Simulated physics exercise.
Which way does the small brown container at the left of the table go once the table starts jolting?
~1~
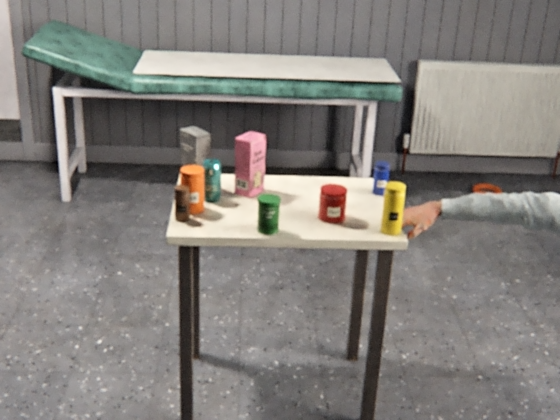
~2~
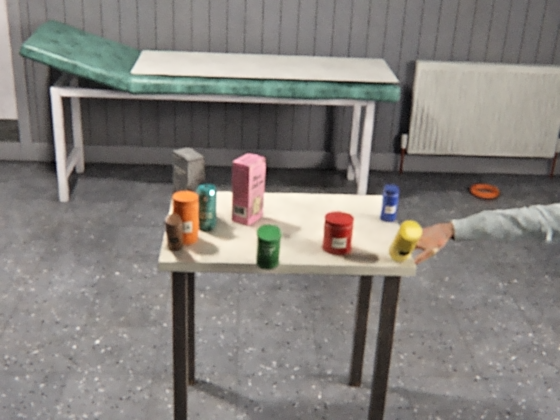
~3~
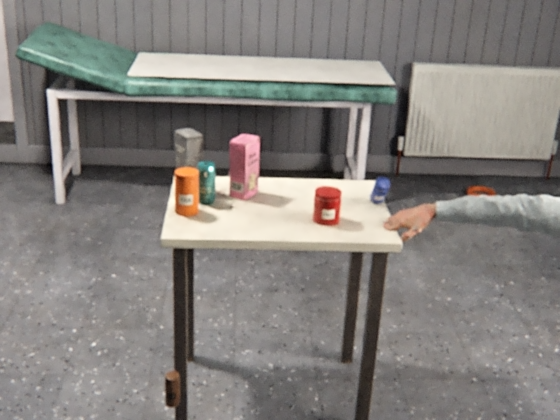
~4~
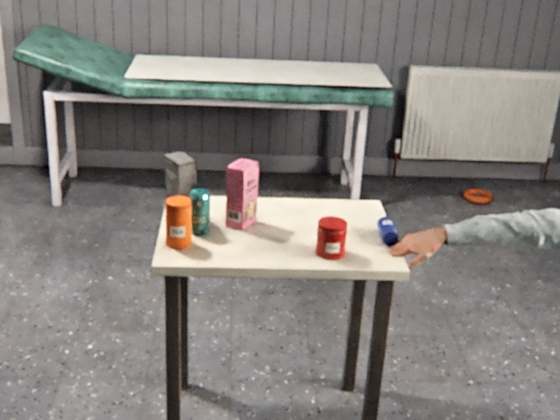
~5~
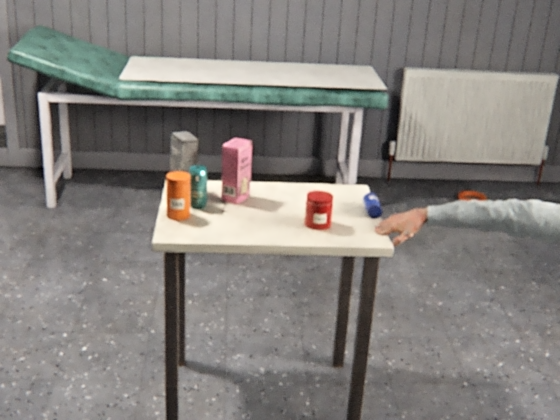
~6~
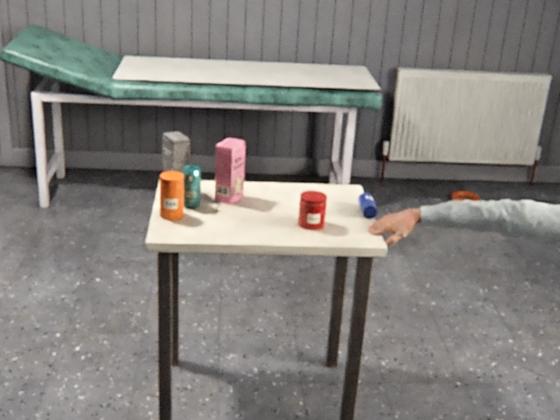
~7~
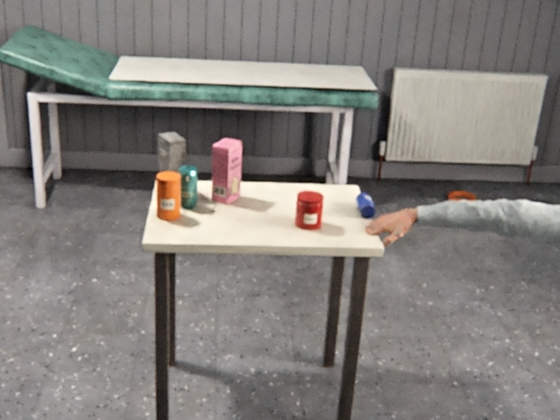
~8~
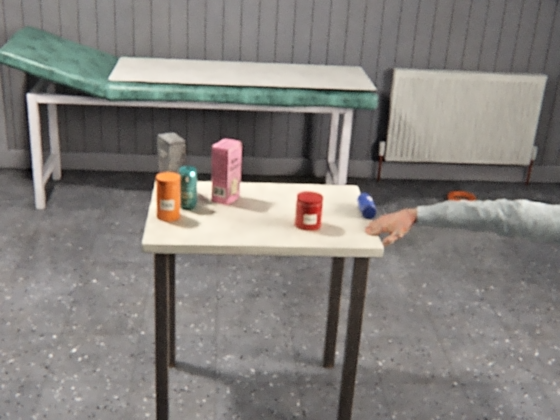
It goes downward, dropping off the near edge at the left of the table and falling past the legs towards the floor.
